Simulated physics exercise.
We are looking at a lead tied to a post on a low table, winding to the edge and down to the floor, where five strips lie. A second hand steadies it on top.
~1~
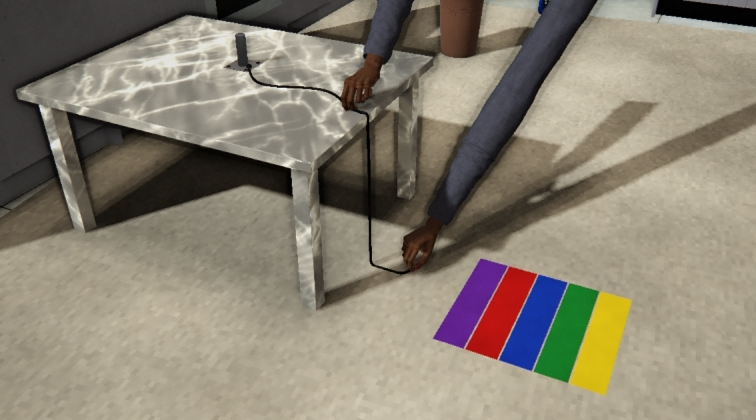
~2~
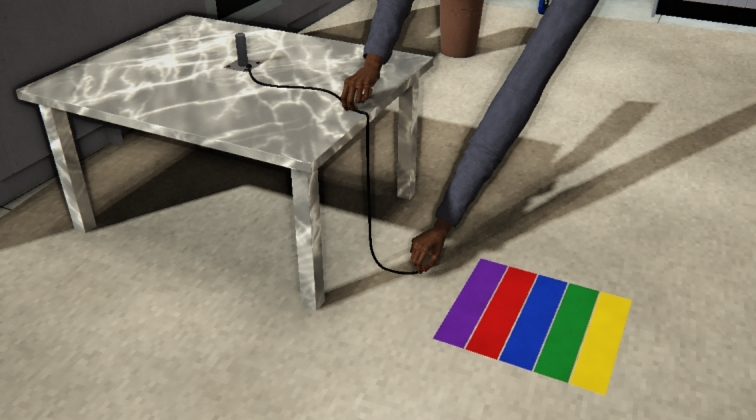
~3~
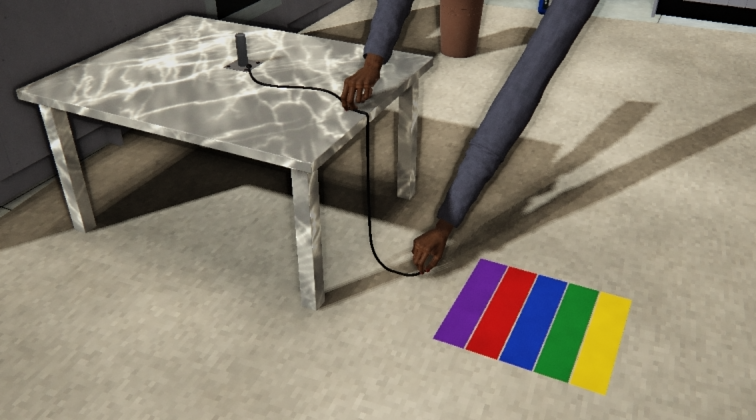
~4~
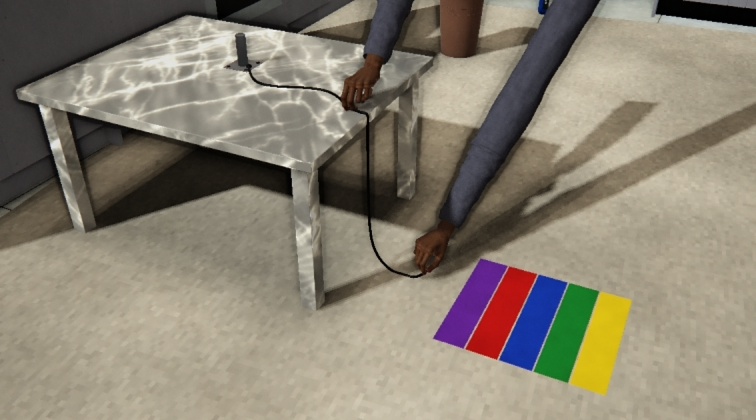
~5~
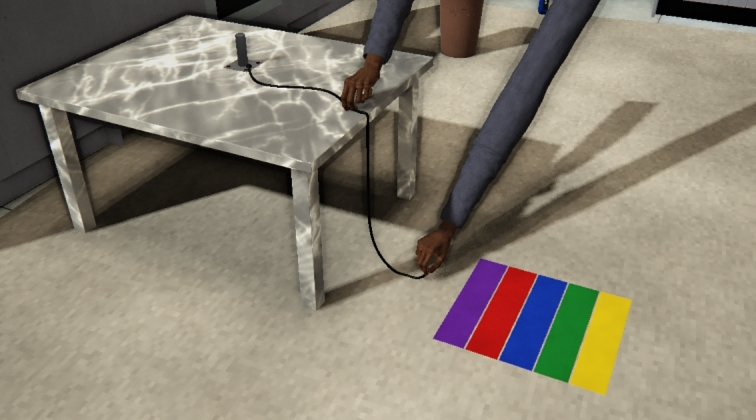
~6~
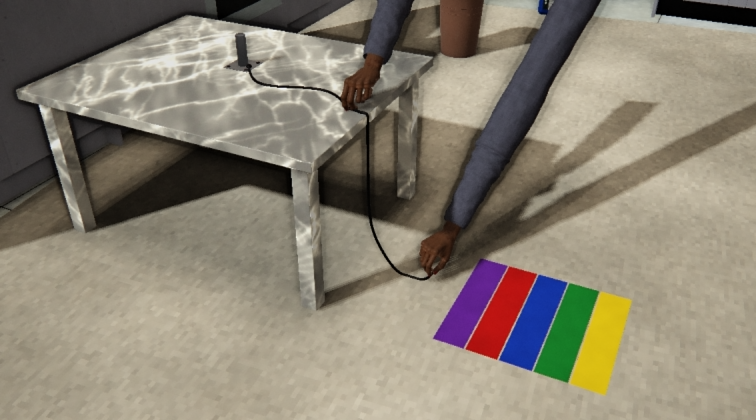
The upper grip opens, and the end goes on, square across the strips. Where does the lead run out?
It gets as far as the blue strip.
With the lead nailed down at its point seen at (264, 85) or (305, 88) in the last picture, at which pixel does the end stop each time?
Near (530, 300) and (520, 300).
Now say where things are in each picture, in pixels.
End (414, 268); purple (457, 327); red (489, 337); blue (522, 348); green (557, 359); yellow (593, 371), in the first frame.
End (423, 270); lead through (252, 76) (302, 88) (345, 104) (368, 148) (369, 205) (376, 260), in the second frame.
End (425, 271), in the third frame.
End (426, 271); lead through (252, 76) (302, 88) (345, 104) (368, 148) (369, 204) (381, 260), in the fourth frame.
End (428, 272), in the fifth frame.
End (432, 273); lead through (252, 76) (302, 88) (345, 104) (368, 148) (369, 205) (389, 260), in the sixth frame.
Soon after, end near (483, 288); over purple.
Then, end near (519, 298); over red.
At full stretch, end near (540, 305); over blue. The blue one.
